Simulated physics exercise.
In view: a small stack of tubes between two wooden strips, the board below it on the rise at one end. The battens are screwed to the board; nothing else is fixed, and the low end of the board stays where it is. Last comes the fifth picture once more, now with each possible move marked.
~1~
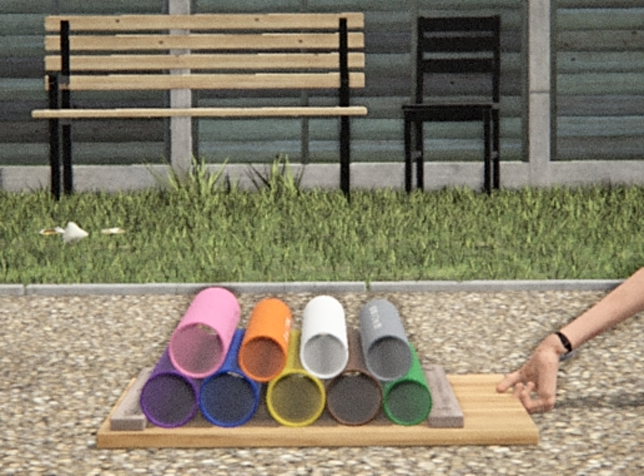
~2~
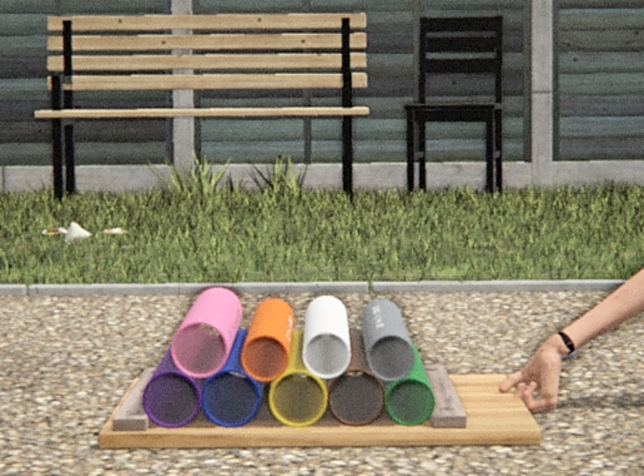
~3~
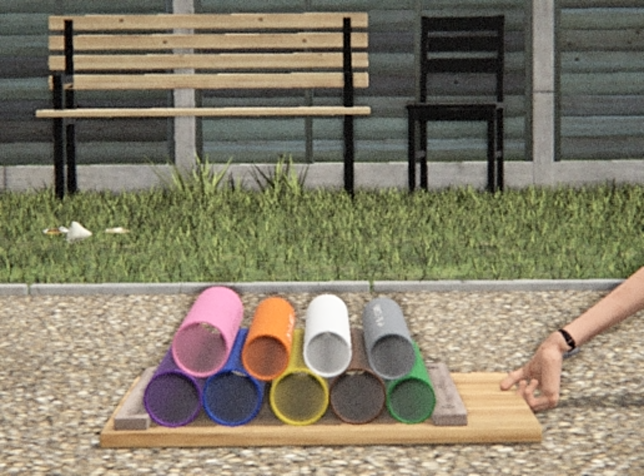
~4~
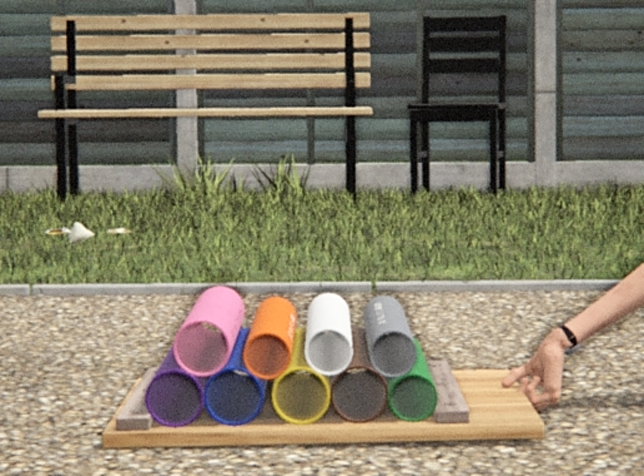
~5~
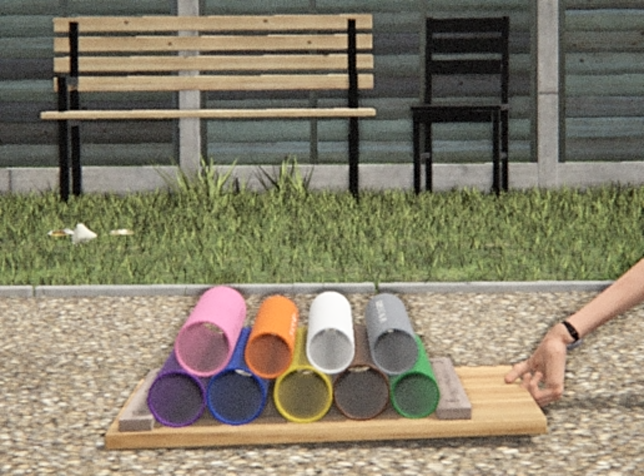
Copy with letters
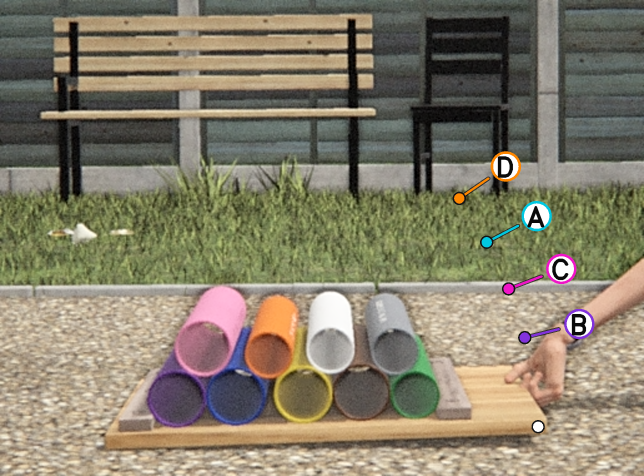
On gravel before a bench, a hand slightly raises the right end of a board holding stacked tubes.
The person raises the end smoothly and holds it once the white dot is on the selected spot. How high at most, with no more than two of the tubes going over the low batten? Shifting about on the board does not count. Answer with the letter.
The last mark within the limit is A.
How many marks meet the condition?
Three of the four.
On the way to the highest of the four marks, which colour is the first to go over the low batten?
First is the pink one.
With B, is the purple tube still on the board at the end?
The purple tube: Yes.
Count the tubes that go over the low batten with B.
It comes to none.
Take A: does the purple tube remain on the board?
Yes.
On the marked copy, A at (486, 242); B at (525, 338); C at (509, 289); D at (459, 199); the white dot at (538, 426).
Taking A. A third of the way, board at 16°.
Two thirds of the way, board at 27°.
When it is over, board at 27°, none over the low batten.
As for the rest, B none over the low batten; C none over the low batten; D nine over the low batten.
